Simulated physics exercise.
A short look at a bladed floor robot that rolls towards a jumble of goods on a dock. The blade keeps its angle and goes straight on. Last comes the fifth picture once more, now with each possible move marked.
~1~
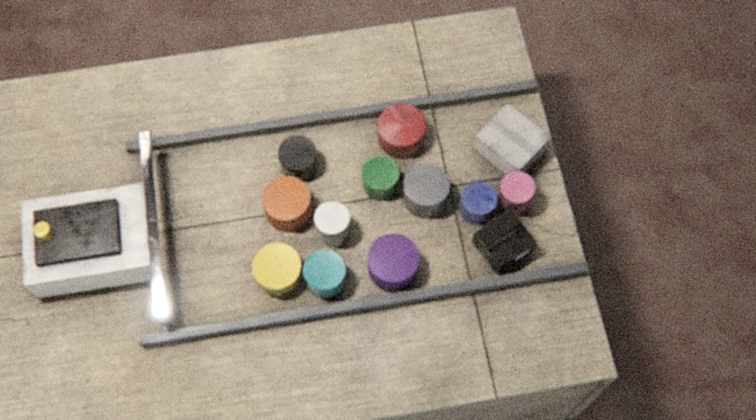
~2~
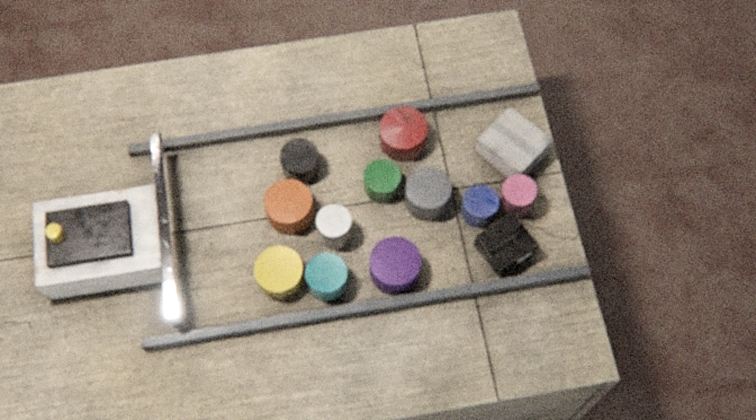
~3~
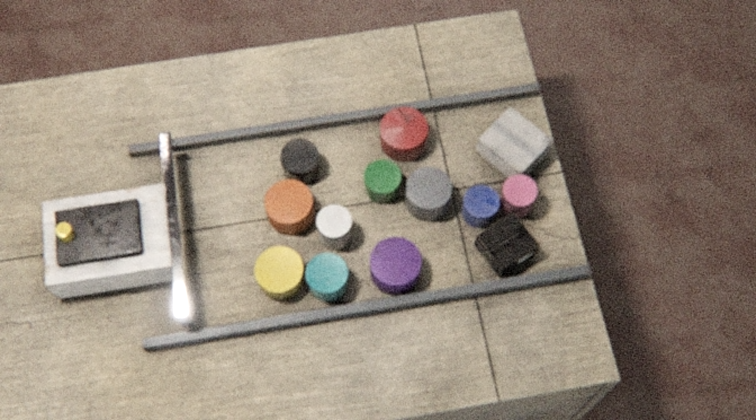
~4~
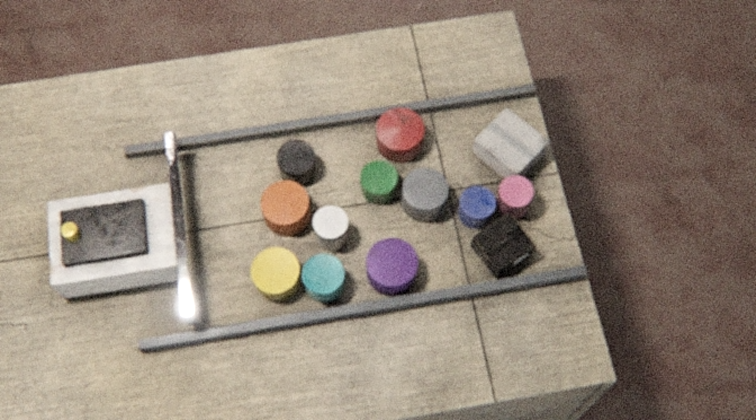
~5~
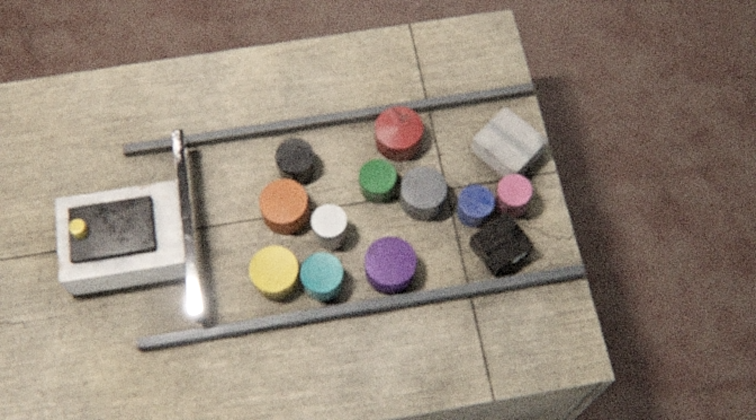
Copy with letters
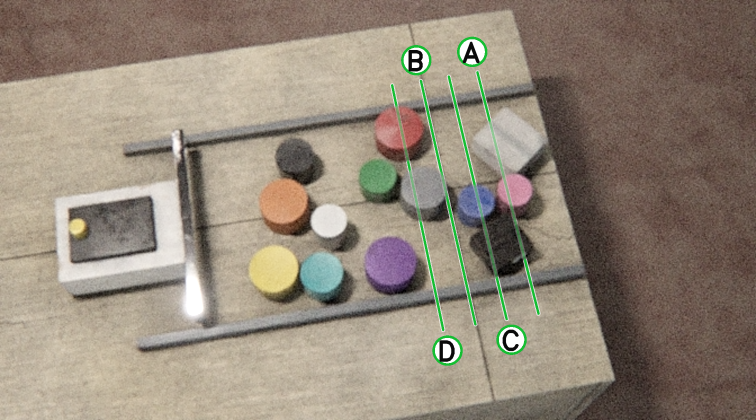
A white machine with a long upright blade slides slowly right toward scattered, unmoving colored cylinders.
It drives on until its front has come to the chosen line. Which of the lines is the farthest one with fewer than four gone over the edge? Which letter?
B is the last line within the limit.
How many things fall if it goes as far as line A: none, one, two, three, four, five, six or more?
By then, six or more.
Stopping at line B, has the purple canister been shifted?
Yes.
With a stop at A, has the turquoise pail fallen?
No.
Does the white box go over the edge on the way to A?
By then, yes.
On the marked copy, A at (506, 186); B at (447, 196); C at (476, 191); D at (416, 200).
Following B. Soon after the start, robot (214, 212); turquoise pail (360, 280); purple canister (404, 266).
Later, robot (307, 198); pink pail (534, 195); blue pail (502, 209).
In the end, robot (379, 186); white box over the edge; pink pail over the edge; two fallen.
As for the rest, A drops eight; C drops five; D is within the limit but short.
